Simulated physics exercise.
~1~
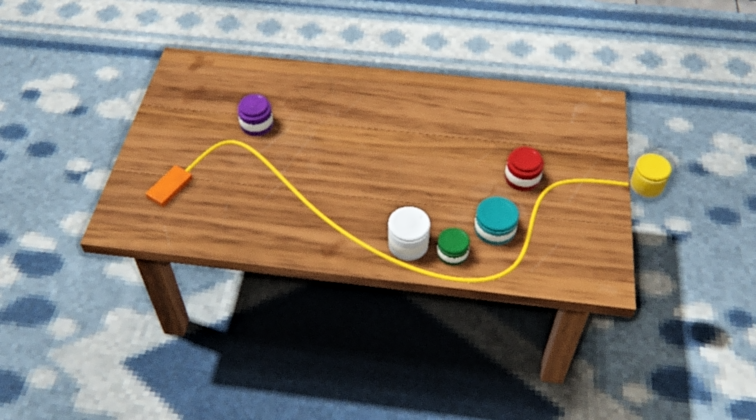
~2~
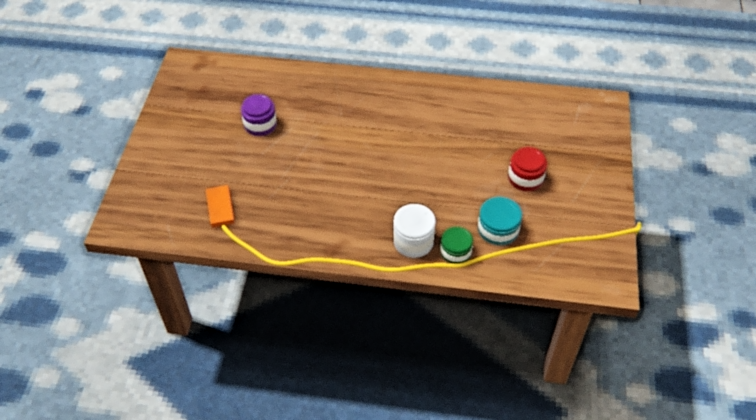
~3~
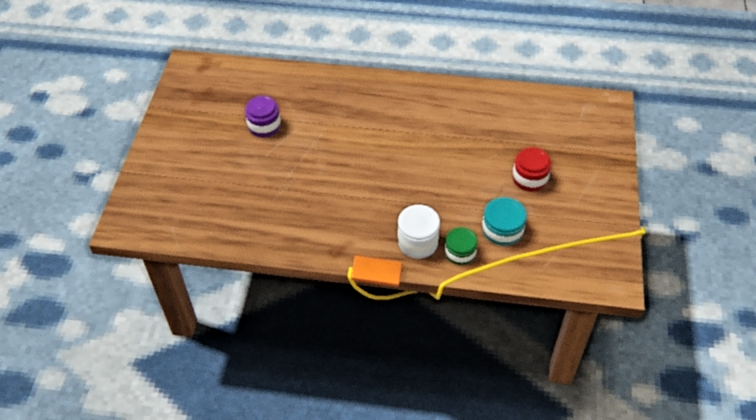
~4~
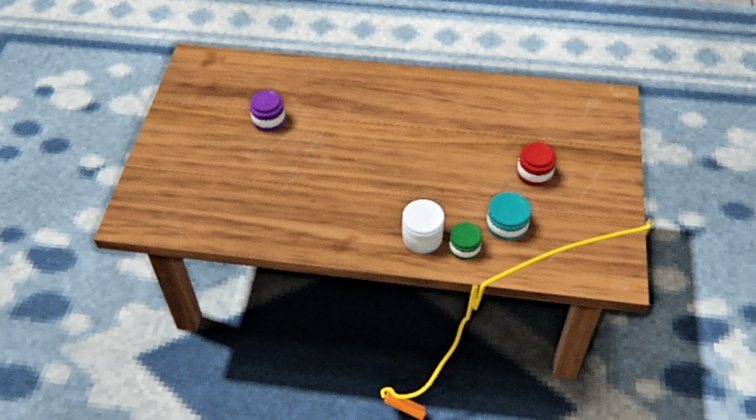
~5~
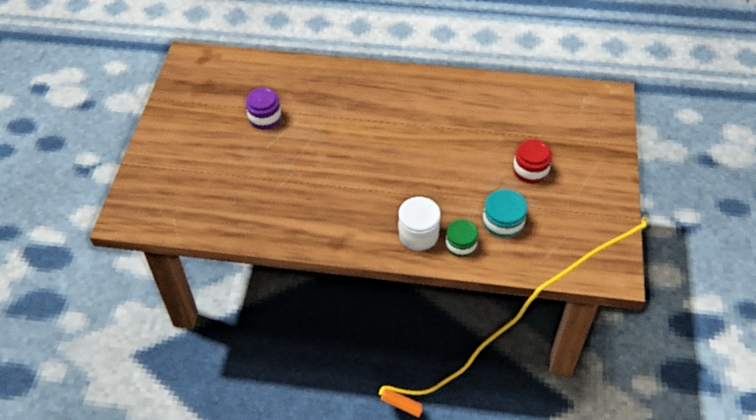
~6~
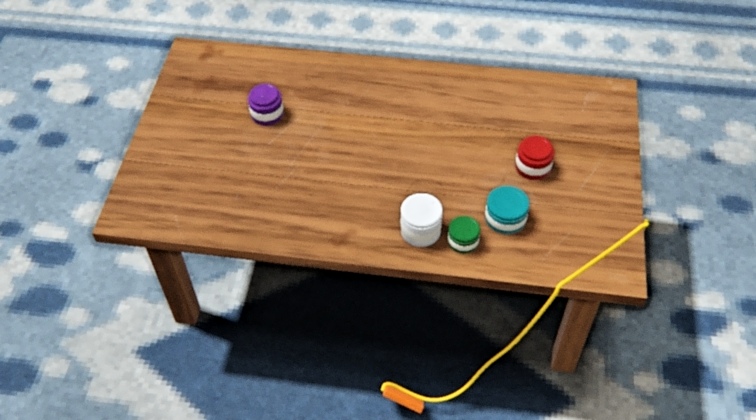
On a wooden table, a yellow speaker dropping off the right side, its cable dragging an orange phone over the front edge.
